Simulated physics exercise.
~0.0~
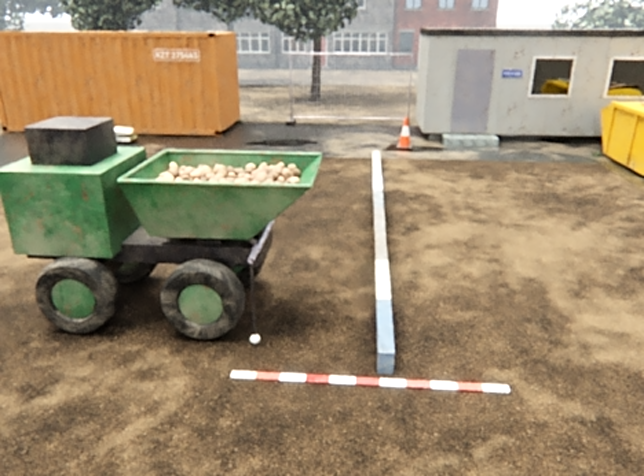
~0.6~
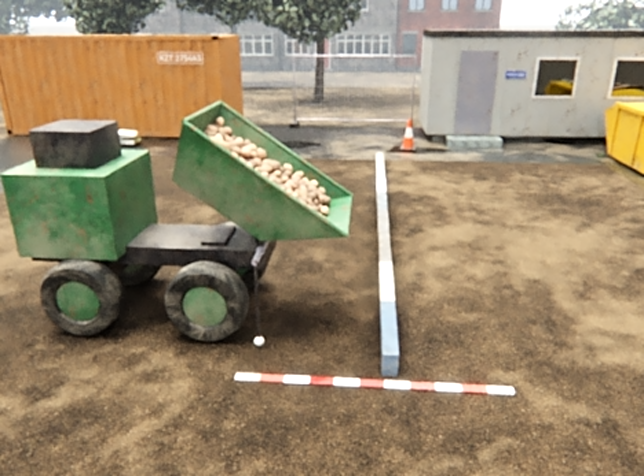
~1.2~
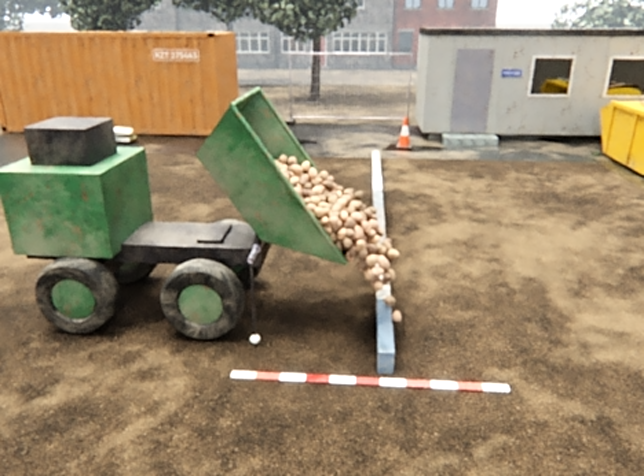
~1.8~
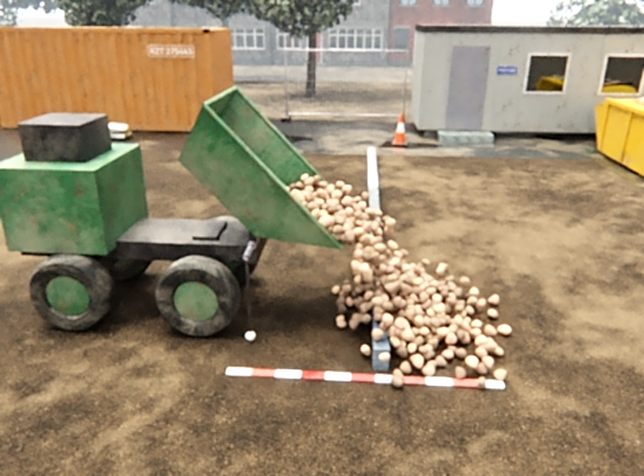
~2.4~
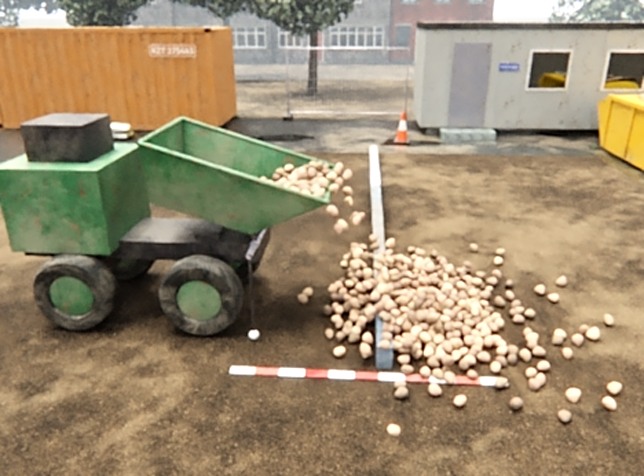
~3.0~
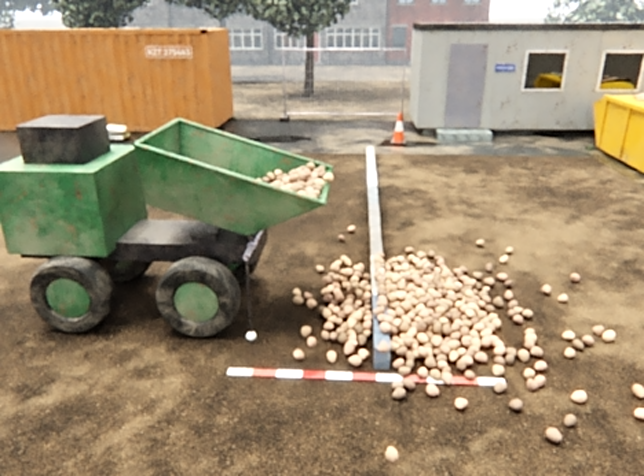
Green site dumper tipping smooth stones across a low kerb, then partly lowering its skip, leaving a spread heap and some stones inside.
